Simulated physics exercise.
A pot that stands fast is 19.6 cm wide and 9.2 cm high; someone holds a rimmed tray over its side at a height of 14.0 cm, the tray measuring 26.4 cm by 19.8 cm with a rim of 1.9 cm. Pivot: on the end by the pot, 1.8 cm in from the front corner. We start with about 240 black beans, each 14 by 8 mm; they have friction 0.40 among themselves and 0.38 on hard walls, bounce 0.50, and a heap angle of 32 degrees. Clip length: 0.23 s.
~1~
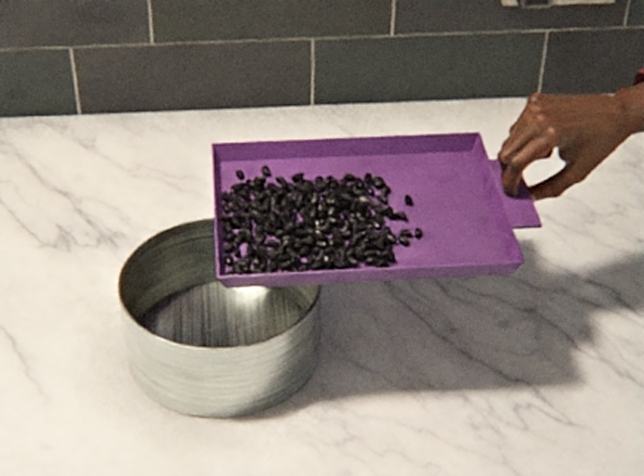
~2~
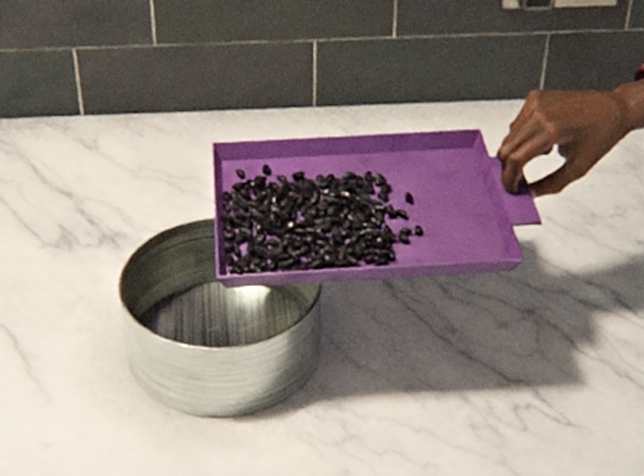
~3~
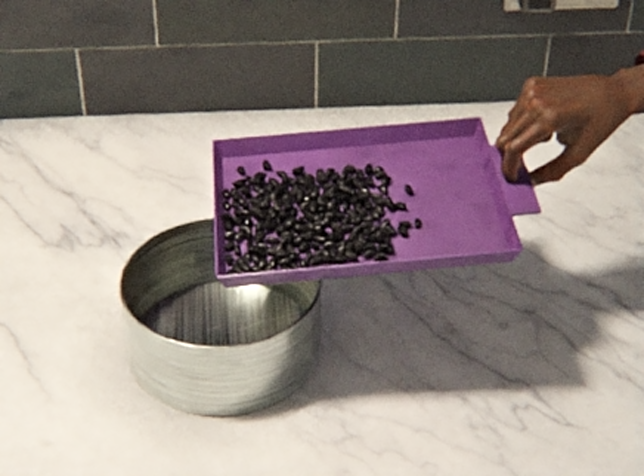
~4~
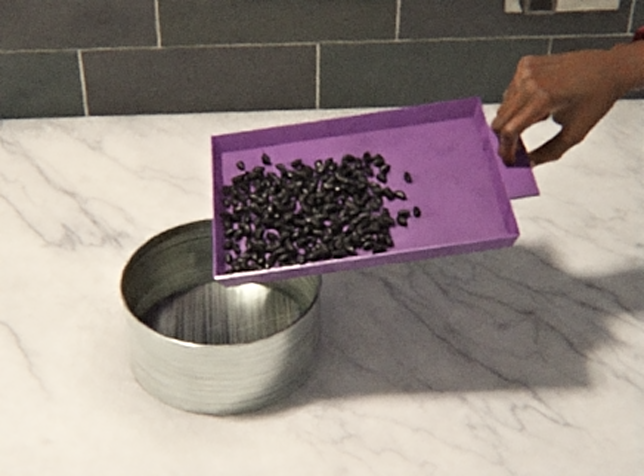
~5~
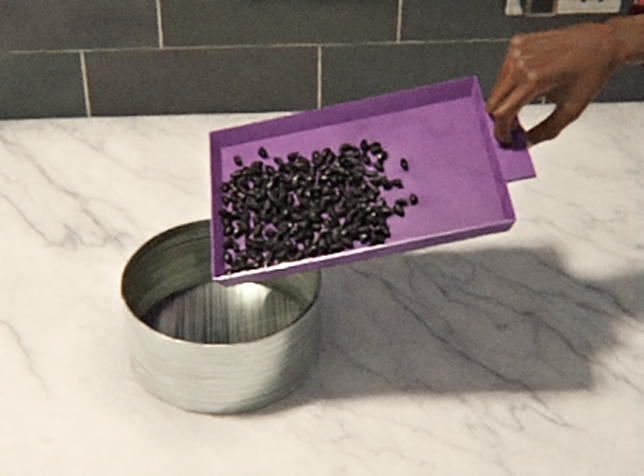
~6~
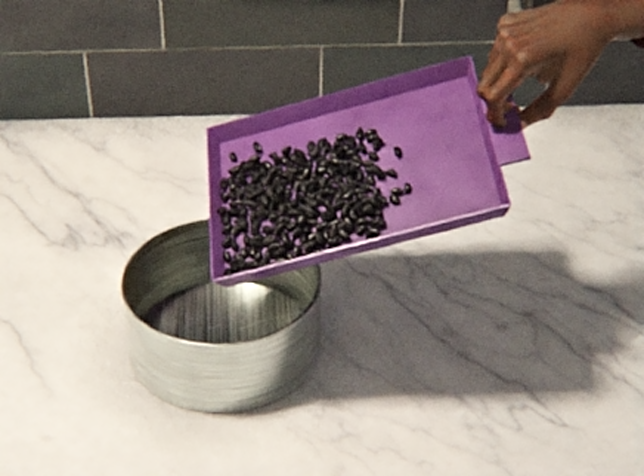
A purple rimmed tray holding a heap of black beans is seen from slightly above, over a white marble counter with grey veins, in front of a dark grey tiled wall. A hand at the right grips its tab, and its left end is over a round silver metal pot. The hand rises steadily, tilting the tray down toward the left, while the camera stays still.
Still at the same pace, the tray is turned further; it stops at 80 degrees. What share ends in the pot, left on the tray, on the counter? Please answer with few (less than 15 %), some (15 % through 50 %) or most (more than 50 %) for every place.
Pot: Most, left on the tray: Few, counter: Some.
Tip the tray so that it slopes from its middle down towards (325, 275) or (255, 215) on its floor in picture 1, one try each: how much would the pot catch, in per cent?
Roughly 20 per cent on the first try and 75 per cent on the second.
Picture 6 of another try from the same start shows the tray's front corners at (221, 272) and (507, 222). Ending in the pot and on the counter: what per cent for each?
The pot gets 60 and the counter 40.
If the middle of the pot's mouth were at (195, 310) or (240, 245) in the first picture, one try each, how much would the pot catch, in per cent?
Near 100 and 5 percent, one try each.
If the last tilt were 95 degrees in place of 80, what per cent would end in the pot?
In that case it comes to about 75 in a hundred.
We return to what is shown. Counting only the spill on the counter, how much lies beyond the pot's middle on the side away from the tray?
It comes to near 90 percent.
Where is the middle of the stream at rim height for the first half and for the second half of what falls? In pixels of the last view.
I'd mark about (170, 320) for the first half, then (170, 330) for the second.
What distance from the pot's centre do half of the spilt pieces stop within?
Roughly 24 cm.
Then, 0.27 s after the last picture, tilt 49 degrees; the tray holds 100 %, the pot 0 %.
Then, 0.45 s after the last picture, tilt 69 degrees; the tray holds 90 %, the pot 0 %.
Then, 0.76 s after the last picture, tilt 80 degrees; the tray holds 10 %, the pot 60 %.
In the end, pot 75 %, tray 0 %, counter 25 %.
